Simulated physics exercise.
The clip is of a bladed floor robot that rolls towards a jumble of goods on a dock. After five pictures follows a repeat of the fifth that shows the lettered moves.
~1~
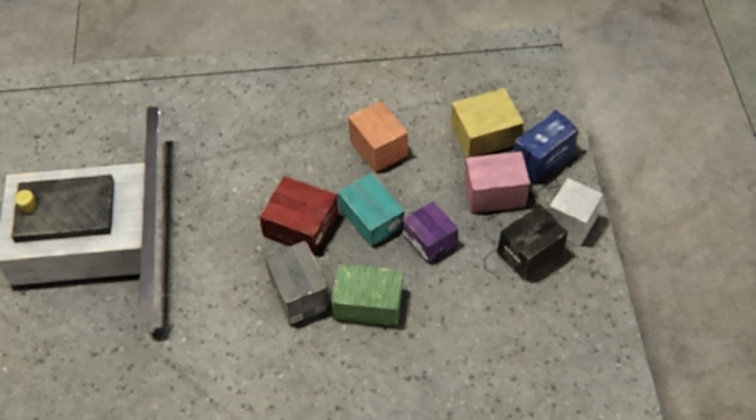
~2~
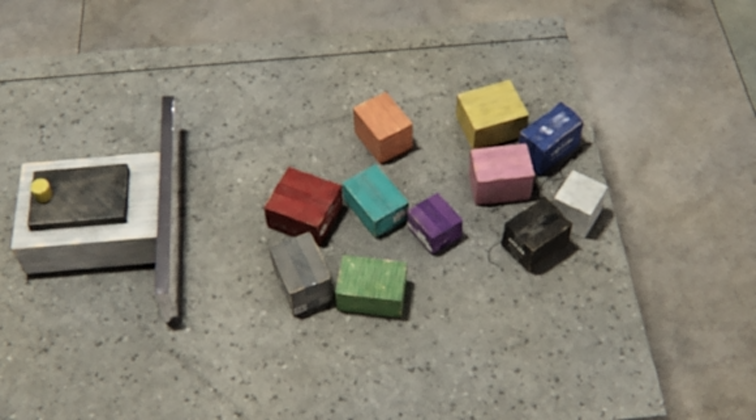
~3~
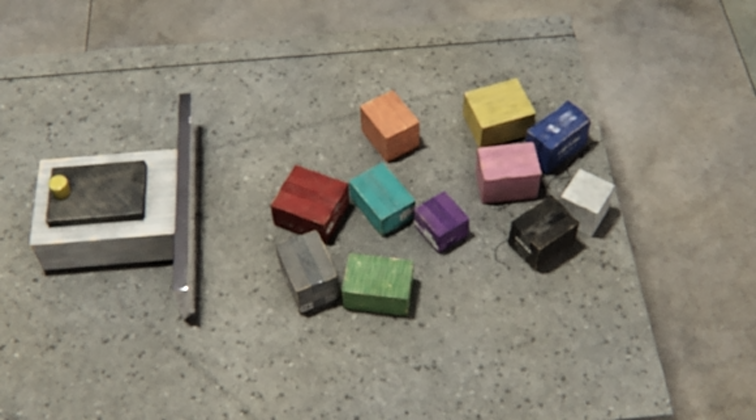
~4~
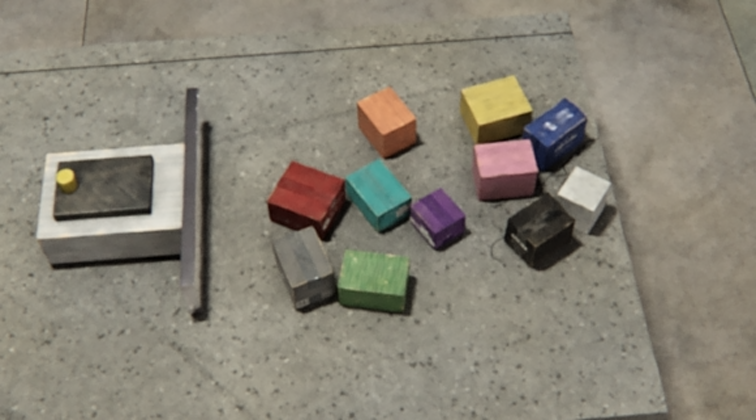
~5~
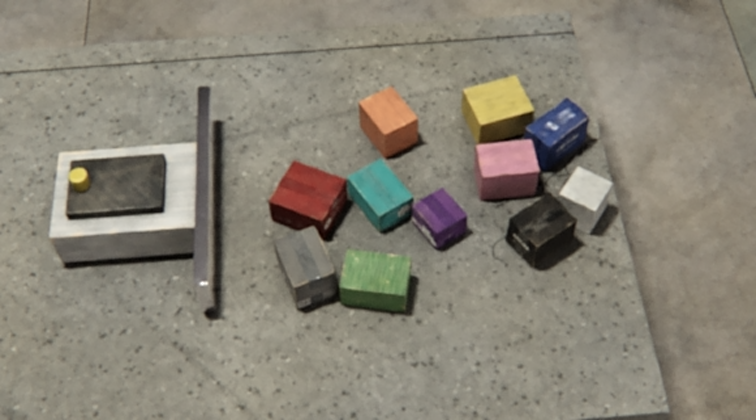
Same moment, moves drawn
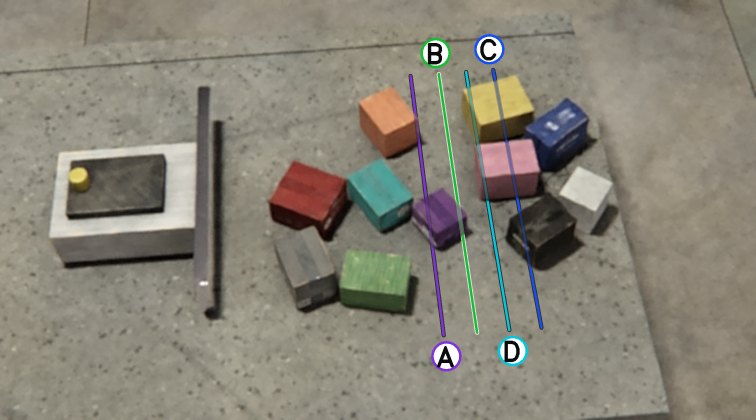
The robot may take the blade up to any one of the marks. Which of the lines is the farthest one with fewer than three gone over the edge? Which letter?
D.
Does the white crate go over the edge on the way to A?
No.
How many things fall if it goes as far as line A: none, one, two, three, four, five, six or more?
The count is none.
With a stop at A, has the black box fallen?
No.
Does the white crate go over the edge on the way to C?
By then, yes.
On the marked copy, A at (426, 195); B at (456, 192); C at (515, 188); D at (486, 190).
Taking D. A third of the way, robot (227, 177); green crate (396, 278); grey box (341, 266).
Two thirds of the way, robot (330, 169); blue box (571, 128); pink crate (540, 168).
When it is over, robot (406, 163); white crate over the edge; pink crate (614, 163); one fallen.
As for the rest, A is within the limit but short; B is within the limit but short; C drops four.
